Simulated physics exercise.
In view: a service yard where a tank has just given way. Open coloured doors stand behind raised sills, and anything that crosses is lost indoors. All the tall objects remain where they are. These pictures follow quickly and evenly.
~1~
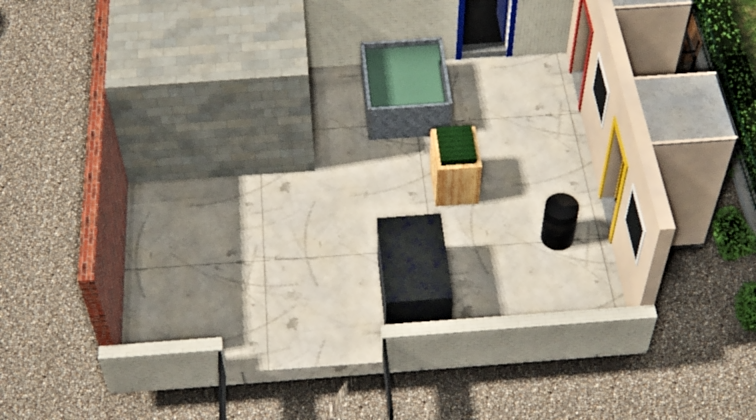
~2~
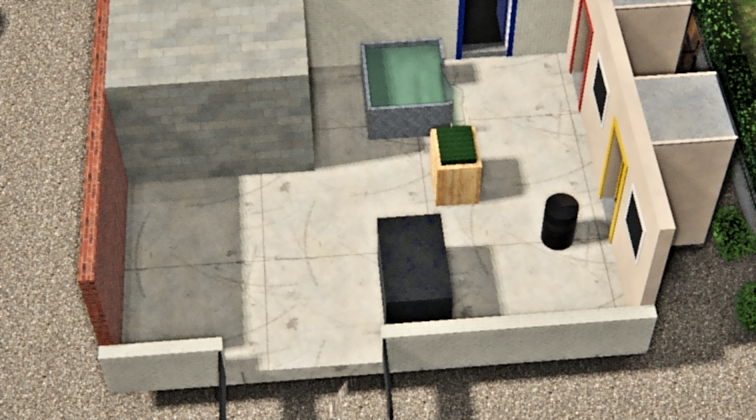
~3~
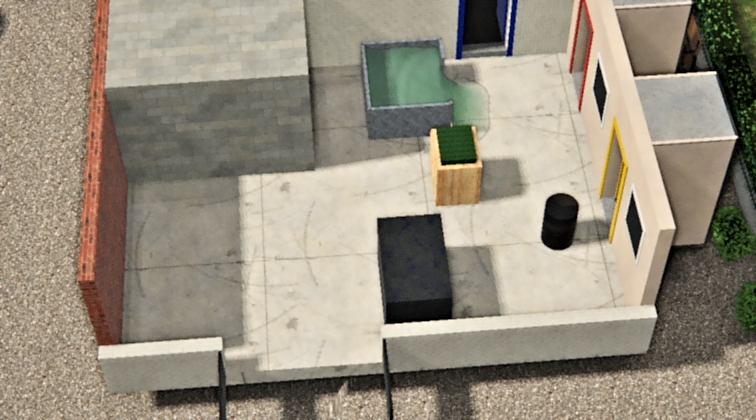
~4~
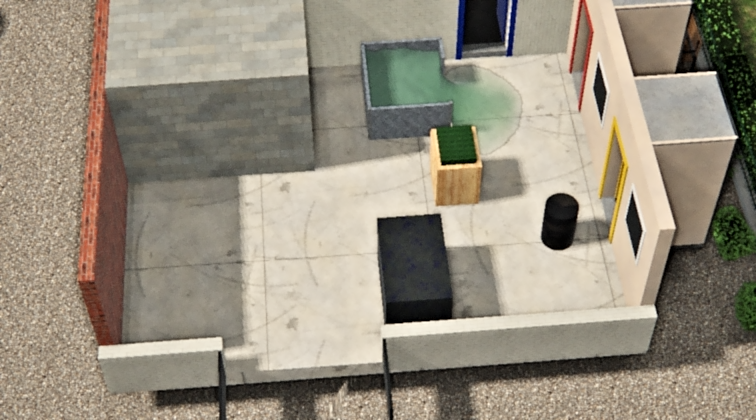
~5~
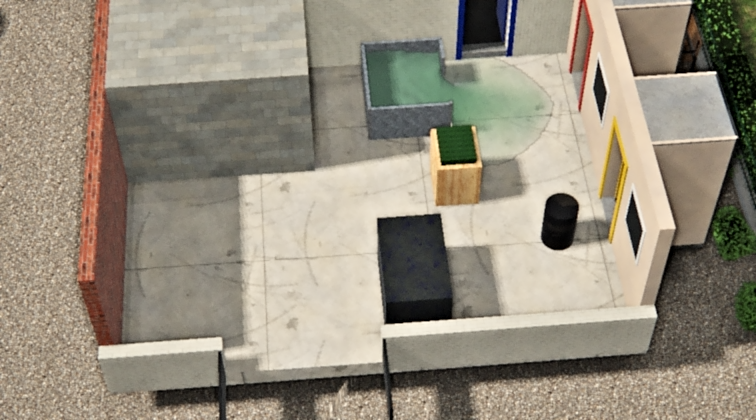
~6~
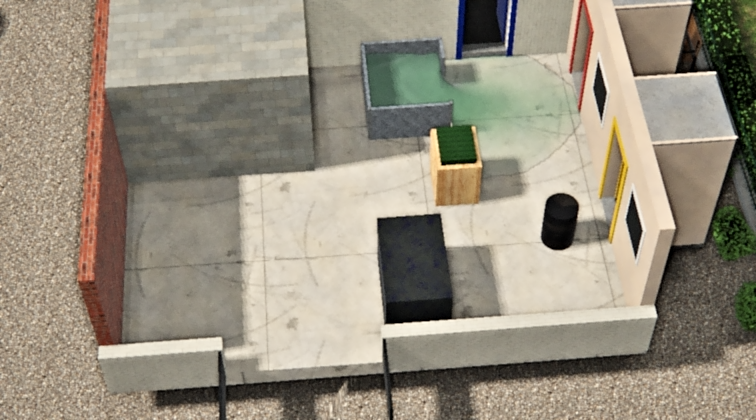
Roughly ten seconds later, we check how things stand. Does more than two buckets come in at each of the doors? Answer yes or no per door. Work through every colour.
The yellow door yes, the blue door no, the red door yes.
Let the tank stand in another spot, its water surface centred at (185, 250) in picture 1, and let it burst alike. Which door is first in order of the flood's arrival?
The yellow-painted one.
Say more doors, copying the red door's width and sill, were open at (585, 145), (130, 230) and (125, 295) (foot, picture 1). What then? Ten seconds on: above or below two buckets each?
Exceeds it; stays within it; stays within it.
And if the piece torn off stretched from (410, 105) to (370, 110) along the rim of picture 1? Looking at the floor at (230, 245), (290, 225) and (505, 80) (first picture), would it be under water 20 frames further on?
As listed: Awash, awash, free of water.
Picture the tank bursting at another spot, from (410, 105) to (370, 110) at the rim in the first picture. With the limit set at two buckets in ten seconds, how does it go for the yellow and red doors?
I'd say the yellow one lets in too little, and the red one lets in too little.
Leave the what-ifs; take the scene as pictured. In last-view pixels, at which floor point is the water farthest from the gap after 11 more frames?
(616, 306).
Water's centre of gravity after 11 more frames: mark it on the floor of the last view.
The balance point is around (485, 122).
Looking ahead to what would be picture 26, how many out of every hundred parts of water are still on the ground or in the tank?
82 percent or thereabouts.
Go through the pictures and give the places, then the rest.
Still water in the open tank at (406, 76), in the first frame.
The front is at a hidden place, out from the gap at (444, 99), in the second frame.
Water pours out at (444, 101) and has run to (477, 86), in the third frame.
Water pours out at (444, 102) and has run to (515, 95), in the fourth frame.
Water pours out at (444, 103) and has run to (549, 109), in the fifth frame.
The front is at (579, 116), out from the gap at (444, 103), in the sixth frame.
A moment on, water covers 20 % of the floor; the yellow door not reached, the blue door wet at the sill, nothing in, the red door far over two buckets in.
Next, water covers 25 % of the floor; the yellow door under two buckets in, the blue door wet at the sill, nothing in, the red door far over two buckets in.
Then, water covers 30 % of the floor; the yellow door over two buckets in, the blue door wet at the sill, nothing in, the red door far over two buckets in.
Later, water covers 45 % of the floor; the yellow door over two buckets in, the blue door wet at the sill, nothing in, the red door far over two buckets in.
In the end, water covers 55 % of the floor; the yellow door over two buckets in, the blue door wet at the sill, nothing in, the red door far over two buckets in.
